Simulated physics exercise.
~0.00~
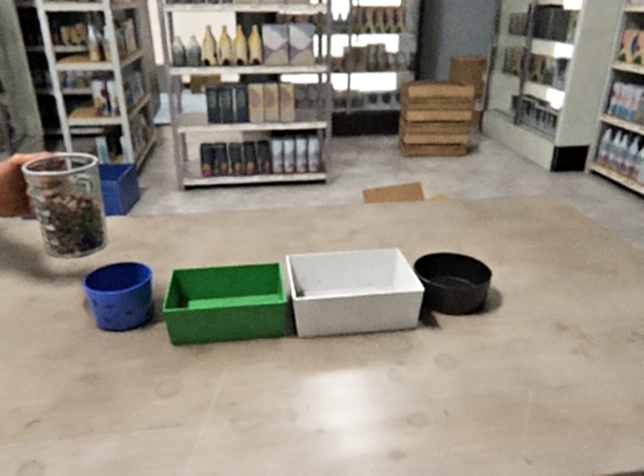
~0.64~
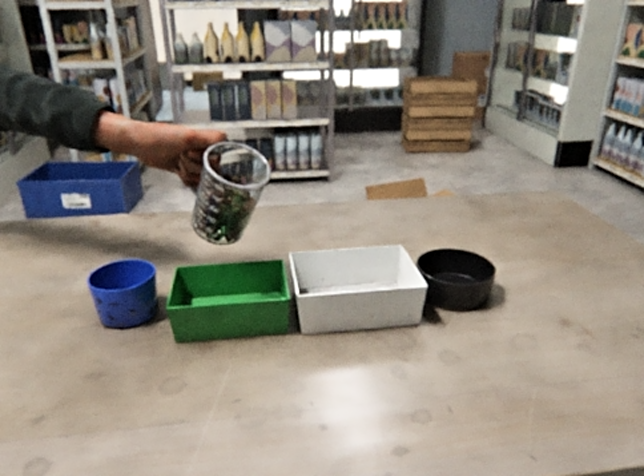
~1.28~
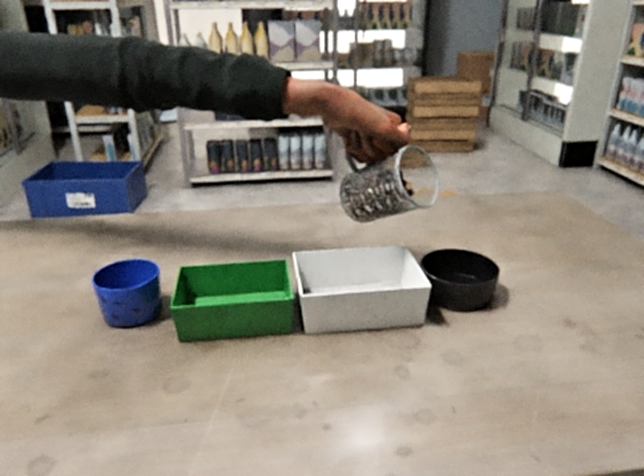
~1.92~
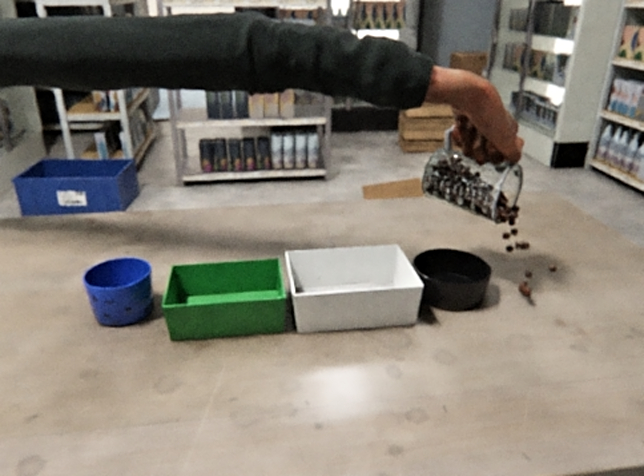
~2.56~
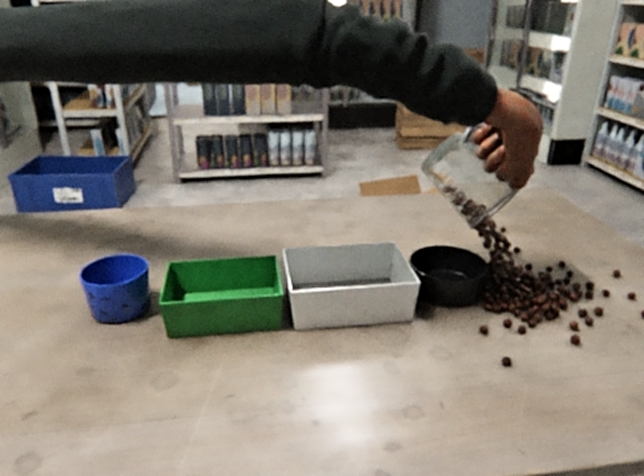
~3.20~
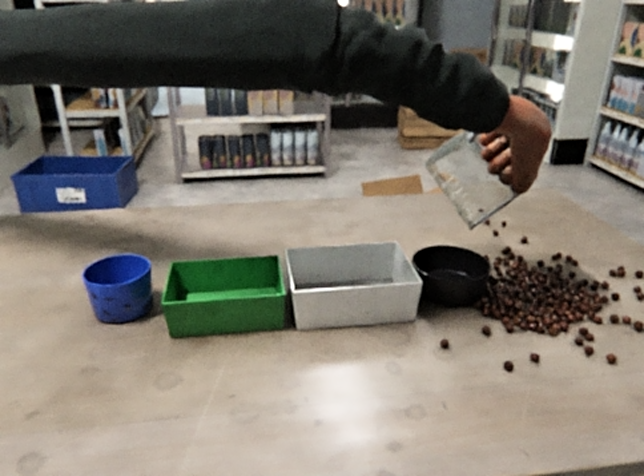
On a shop tabletop, a hand carrying a glass jug rightward past four containers, tipping it over and spilling brown balls beside them.
